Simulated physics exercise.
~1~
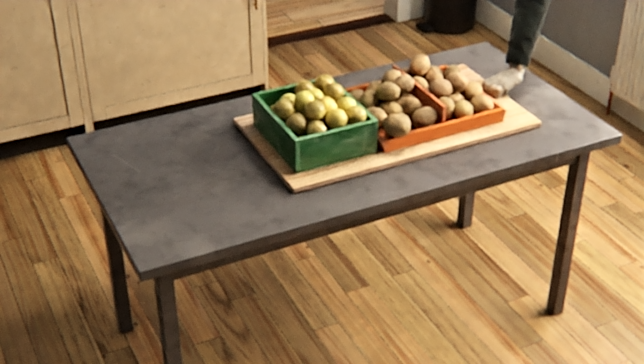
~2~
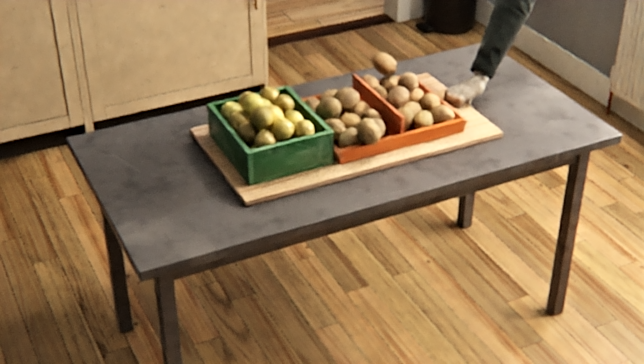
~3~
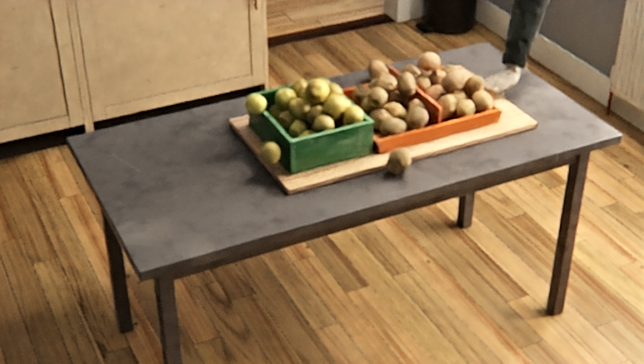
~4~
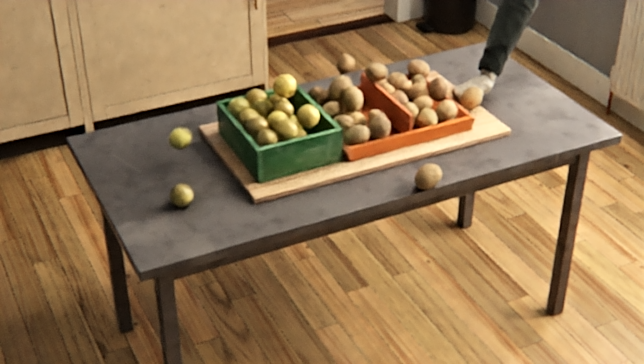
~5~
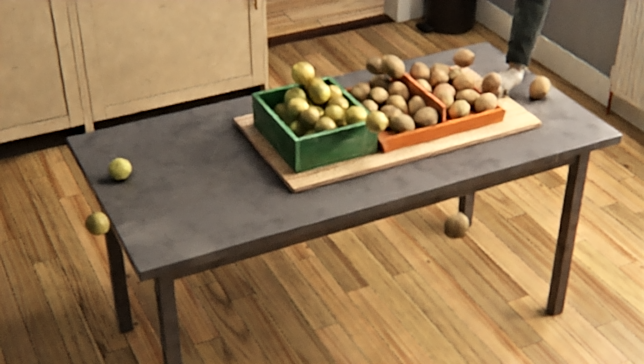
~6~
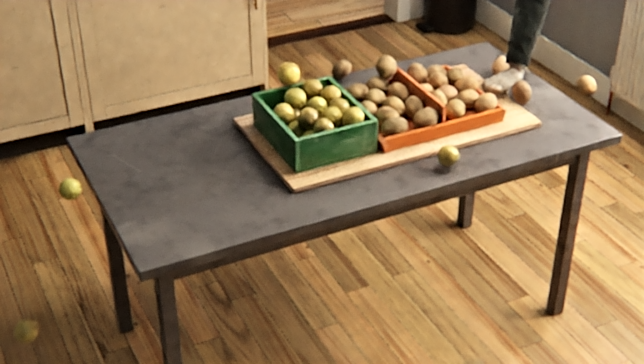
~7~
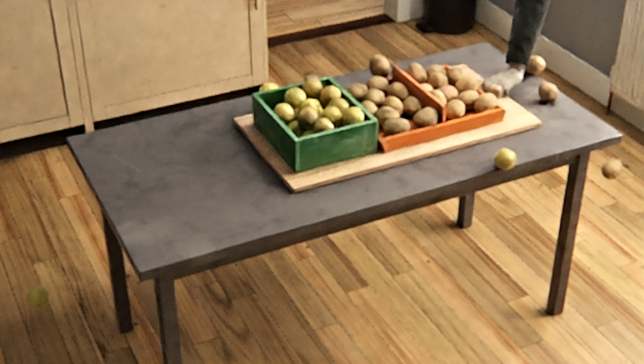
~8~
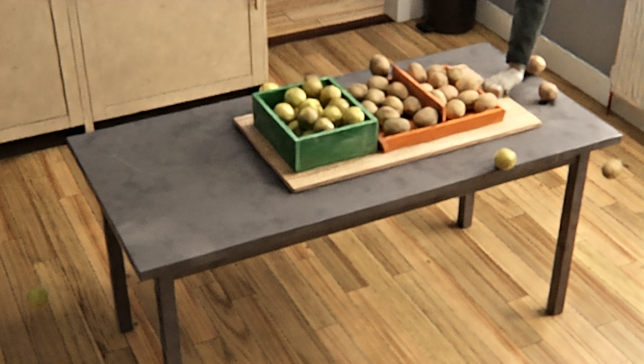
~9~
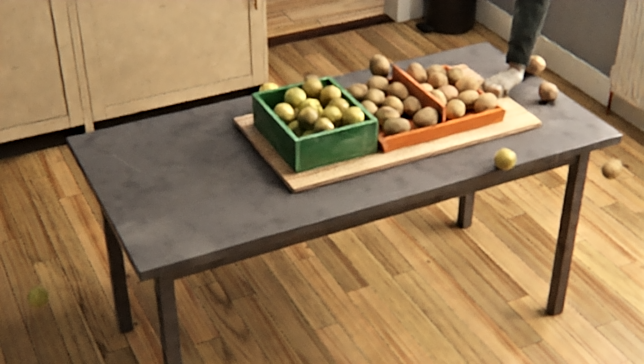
A person's hand shook a board holding a green crate of yellow apples and an orange crate of potatoes left and right across a table, spilling several pieces, some off the edges, before the board stopped with both crates still mostly full.
